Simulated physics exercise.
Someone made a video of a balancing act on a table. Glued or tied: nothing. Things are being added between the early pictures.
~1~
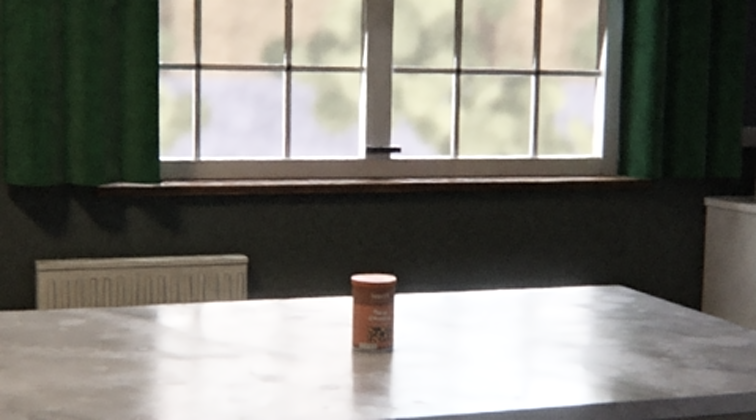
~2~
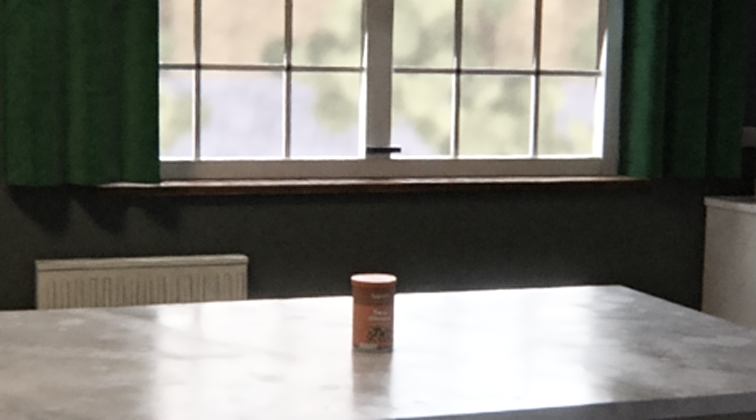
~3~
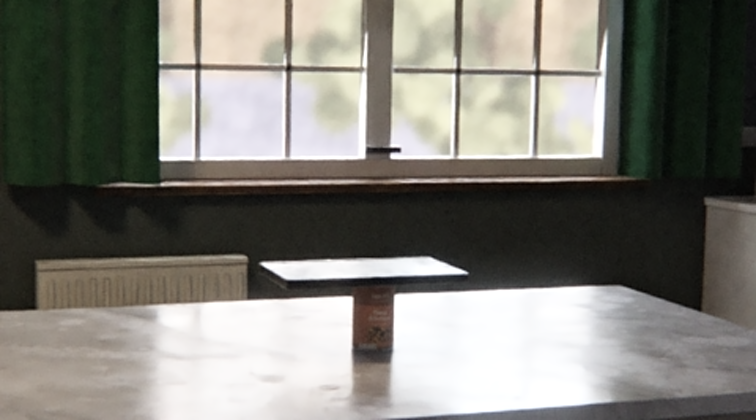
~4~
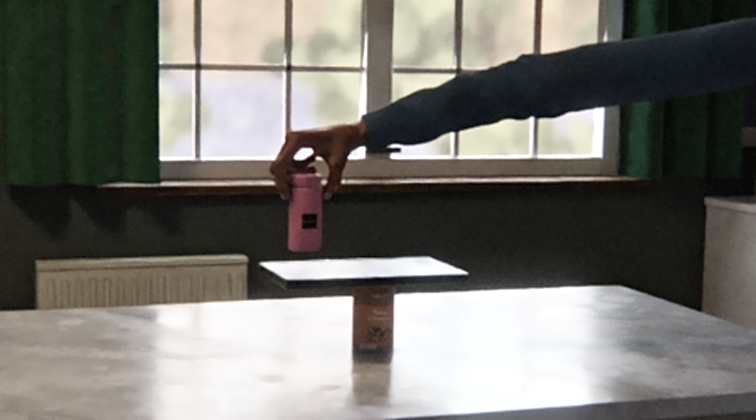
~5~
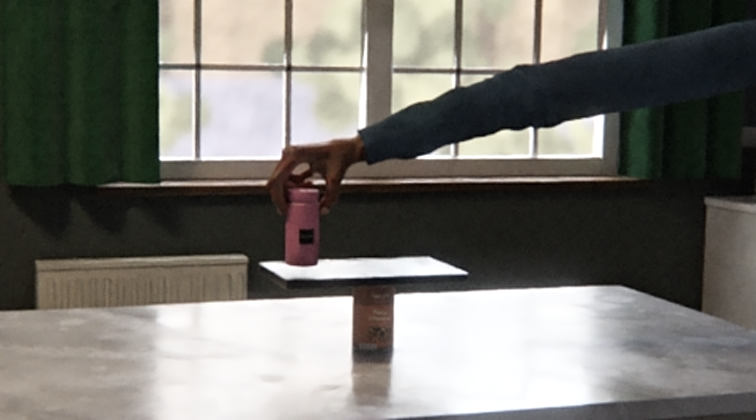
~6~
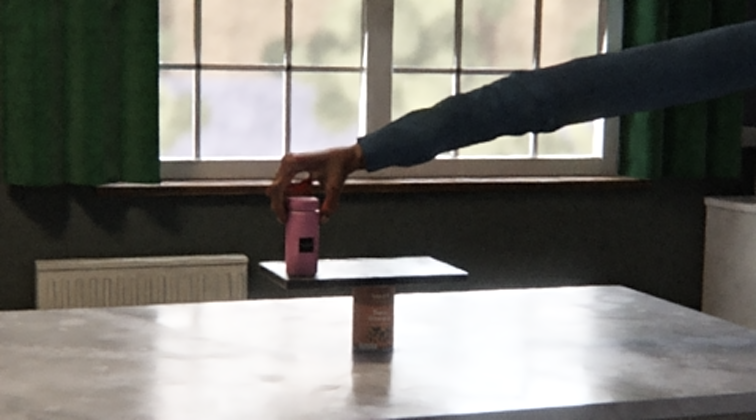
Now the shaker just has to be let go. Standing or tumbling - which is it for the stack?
Pretty clearly, it isn't secure there.
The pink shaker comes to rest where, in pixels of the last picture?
It ends near (196, 344).
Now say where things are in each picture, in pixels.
The last thing is not in view yet, in the first picture.
The last thing is not in view yet, in the second picture.
The last thing is not in view yet; black lid (362, 273), in the third picture.
Coming down; pink shaker (306, 212); black lid (362, 273), in the fourth picture.
Coming down; pink shaker (302, 227); black lid (362, 273), in the fifth picture.
In place under the hand; pink shaker (302, 236); black lid (362, 273), in the sixth picture.
Then, 0.40 s after the last picture, pink shaker now fallen; black lid tipped 53° from how it was.
Then, 0.60 s after the last picture, black lid tipped 43° from how it was.
At rest, fallen, black lid and pink shaker; orange tin in place. Seen from the same camera at the end, pink shaker near (196, 344). The stack gives way.
